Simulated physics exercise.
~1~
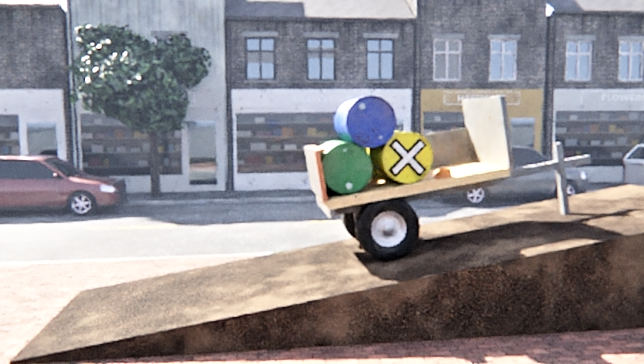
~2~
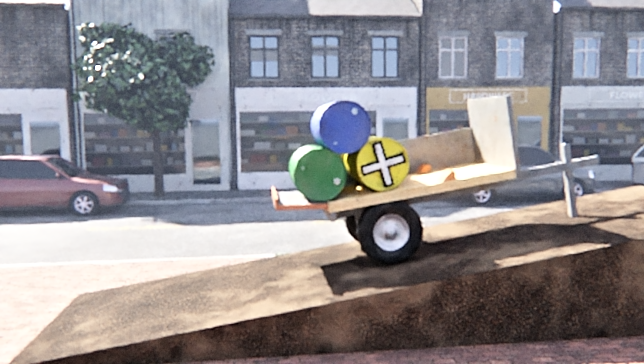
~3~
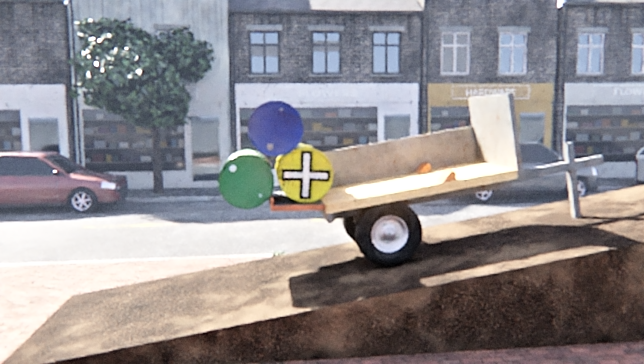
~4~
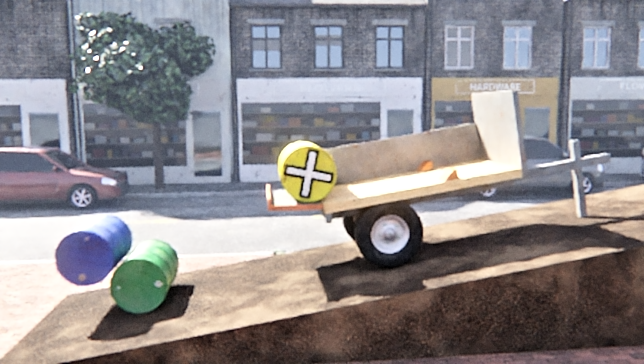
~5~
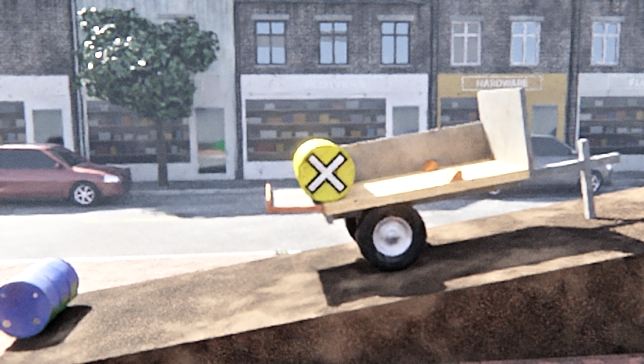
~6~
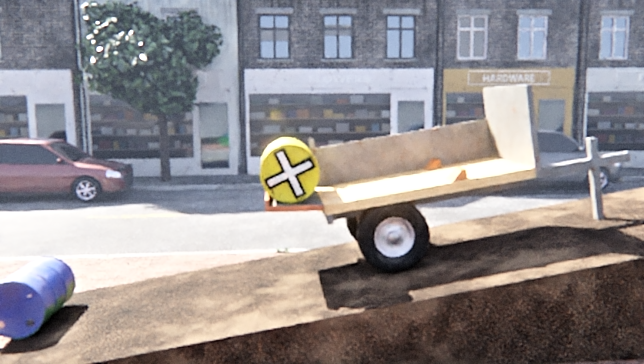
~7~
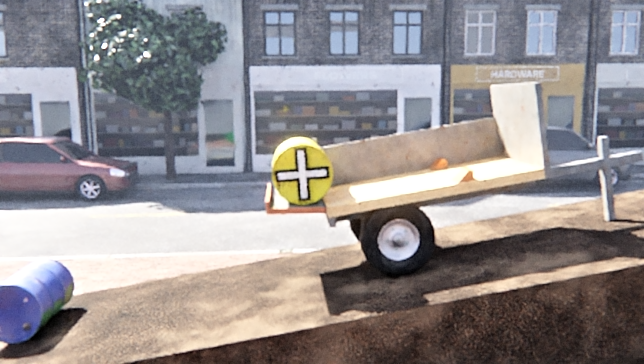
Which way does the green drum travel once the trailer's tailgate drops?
The green drum moves to the left, rolling off the lowered gate and down the ramp.
